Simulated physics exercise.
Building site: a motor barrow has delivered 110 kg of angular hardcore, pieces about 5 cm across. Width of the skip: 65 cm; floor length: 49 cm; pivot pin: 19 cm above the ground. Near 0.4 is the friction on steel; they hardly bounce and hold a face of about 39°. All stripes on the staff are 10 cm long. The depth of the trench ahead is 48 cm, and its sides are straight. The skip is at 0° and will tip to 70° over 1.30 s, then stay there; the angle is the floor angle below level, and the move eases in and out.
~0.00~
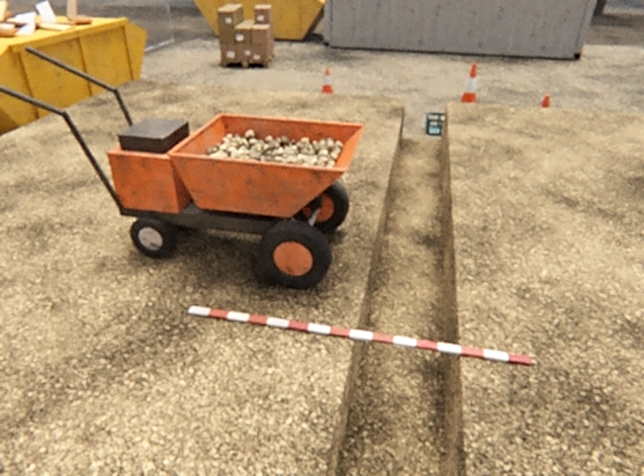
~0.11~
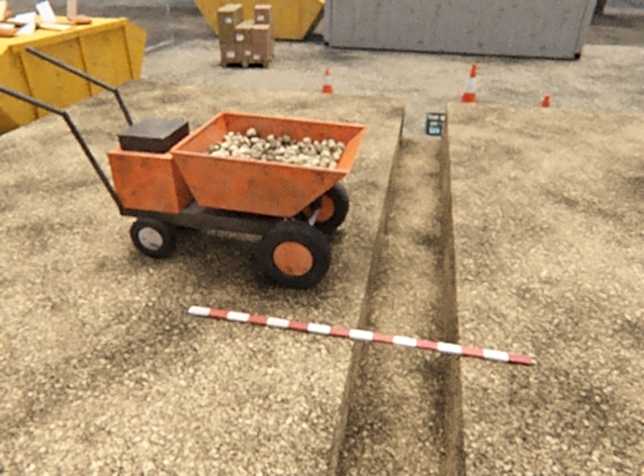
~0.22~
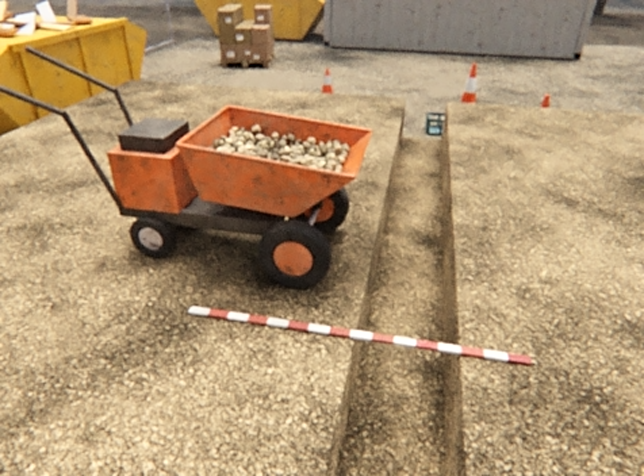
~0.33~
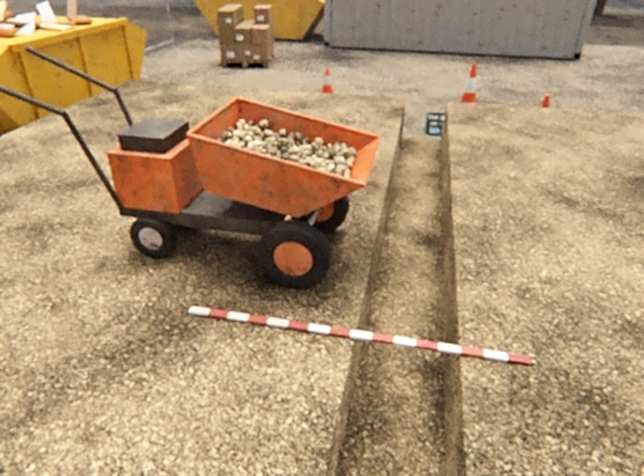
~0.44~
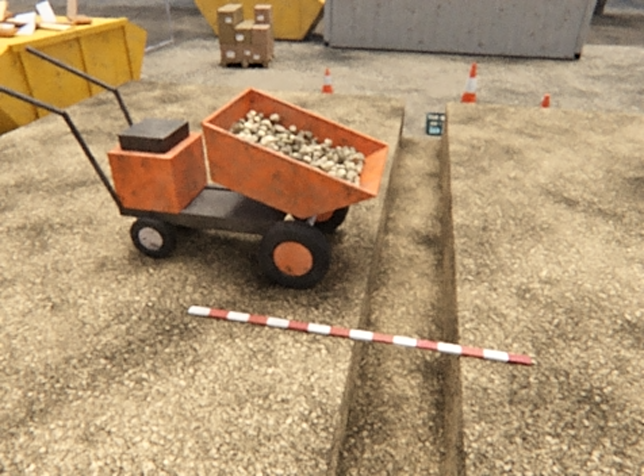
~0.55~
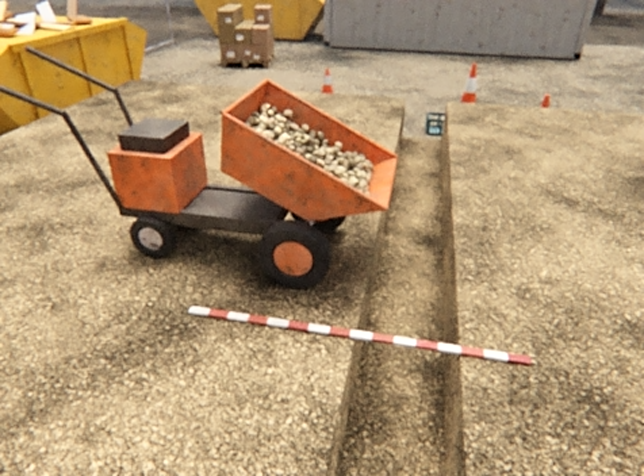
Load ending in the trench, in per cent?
99 per cent.
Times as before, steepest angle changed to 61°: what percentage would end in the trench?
About 50%.
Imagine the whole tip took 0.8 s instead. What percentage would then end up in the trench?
Then some 95 per cent would.
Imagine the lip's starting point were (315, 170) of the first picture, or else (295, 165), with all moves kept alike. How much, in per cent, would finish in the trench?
Estimates: 100 % then 100 %.
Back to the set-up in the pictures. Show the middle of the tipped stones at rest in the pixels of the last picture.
The tipped stones centre close to (420, 326).
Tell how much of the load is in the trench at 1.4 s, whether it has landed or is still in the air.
About 25 per cent by then.
After 1.0 s the floor is at 59°; 100 % in the skip; the foremost stones are at (398, 234).
After 1.4 s the floor is at 70°; 77 % in the skip, 23 % in the trench; the foremost stones are at (454, 283).
After 1.8 s the floor is at 70°; 37 % in the skip, 61 % in the trench, 1 % past the trench; the foremost stones are at (496, 273).
After 3.7 s the floor is at 70°; 0 % in the skip, 99 % in the trench, 1 % past the trench; the foremost stones are at (505, 276).
